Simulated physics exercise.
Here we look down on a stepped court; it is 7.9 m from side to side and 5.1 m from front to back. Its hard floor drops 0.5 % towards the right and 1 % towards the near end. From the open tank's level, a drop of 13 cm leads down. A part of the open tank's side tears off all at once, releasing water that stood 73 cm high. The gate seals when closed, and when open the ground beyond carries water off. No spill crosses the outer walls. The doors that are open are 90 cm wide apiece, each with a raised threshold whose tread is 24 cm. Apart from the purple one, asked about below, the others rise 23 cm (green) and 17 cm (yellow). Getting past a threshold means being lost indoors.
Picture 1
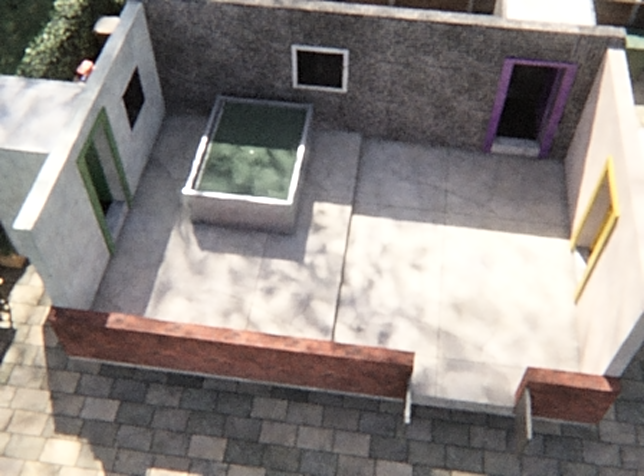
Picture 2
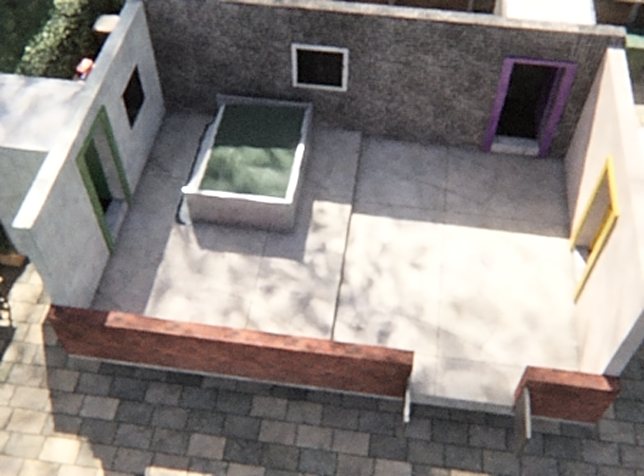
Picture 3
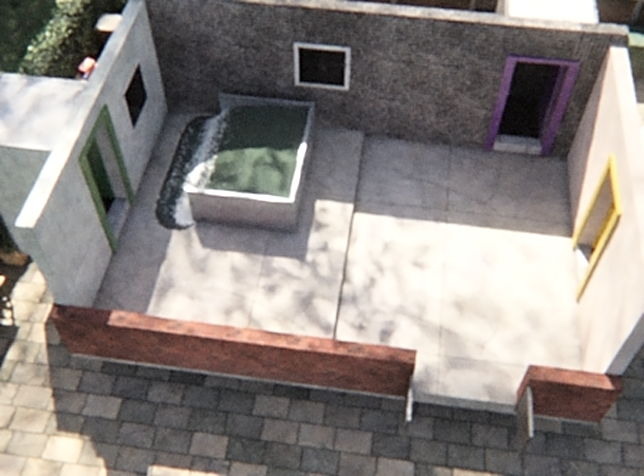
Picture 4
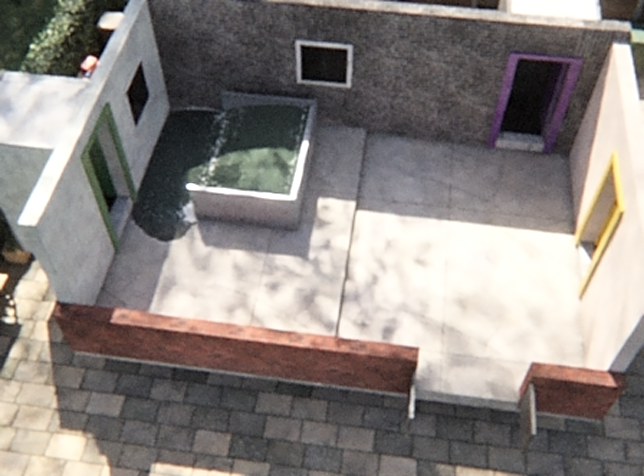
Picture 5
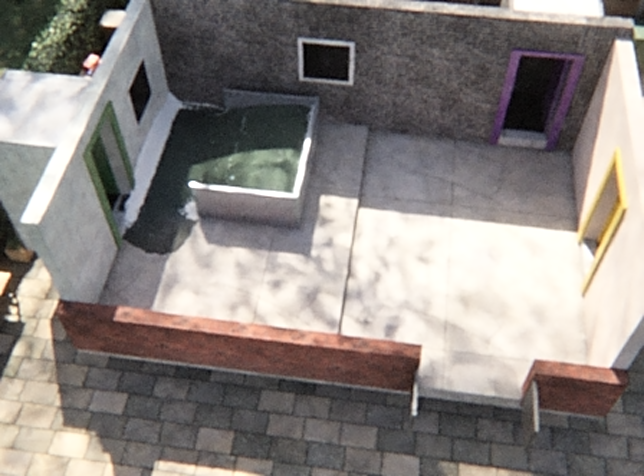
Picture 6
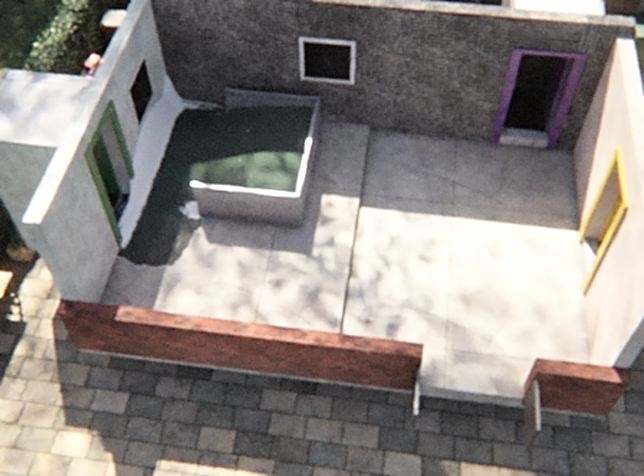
Dark green water pouring from the left side of a raised open tank, spreading across pale courtyard floor alongside the green-framed door.
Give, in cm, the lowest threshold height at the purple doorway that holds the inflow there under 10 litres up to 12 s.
The lowest height is close to 8.5 cm.
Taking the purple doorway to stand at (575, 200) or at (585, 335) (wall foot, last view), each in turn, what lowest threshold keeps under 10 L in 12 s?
Minimums: Roughly 9.5 cm and 13.0 cm.
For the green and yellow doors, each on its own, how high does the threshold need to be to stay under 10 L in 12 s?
Roughly 33 cm for the green door and roughly 10.0 cm for the yellow door.
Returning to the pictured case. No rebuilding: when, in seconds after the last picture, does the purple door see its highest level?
It peaks at about 8.0 s.
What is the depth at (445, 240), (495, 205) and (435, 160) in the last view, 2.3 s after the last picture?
Roughly 0, then 0, then 2 cm.
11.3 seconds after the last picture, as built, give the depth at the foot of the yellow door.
11.5 cm.
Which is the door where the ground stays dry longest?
It's the yellow door.
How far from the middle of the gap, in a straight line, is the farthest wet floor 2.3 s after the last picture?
Distance from gap: Approx. 5.6 m.
Then, 0.7 s after the last picture water covers 15 % of the floor, deepest (58 cm) near (171, 114); it has not reached the purple door.
Then, 2.3 s after the last picture water covers 40 % of the floor, deepest (36 cm) near (92, 325); it has not reached the purple door.
Then, 11.3 s after the last picture water covers 95 % of the floor, deepest (12 cm) near (92, 325); 8 cm at the purple door, 0 litres in over its 20 cm threshold.
At the purple door as built, the water peaked near 12 cm, 8.1 s after the last picture.
With a threshold of 7 cm, 20 litres would have come in within the 12 s; with 9.5 cm, 4 litres. So under 10 litres takes about 8.5 cm.
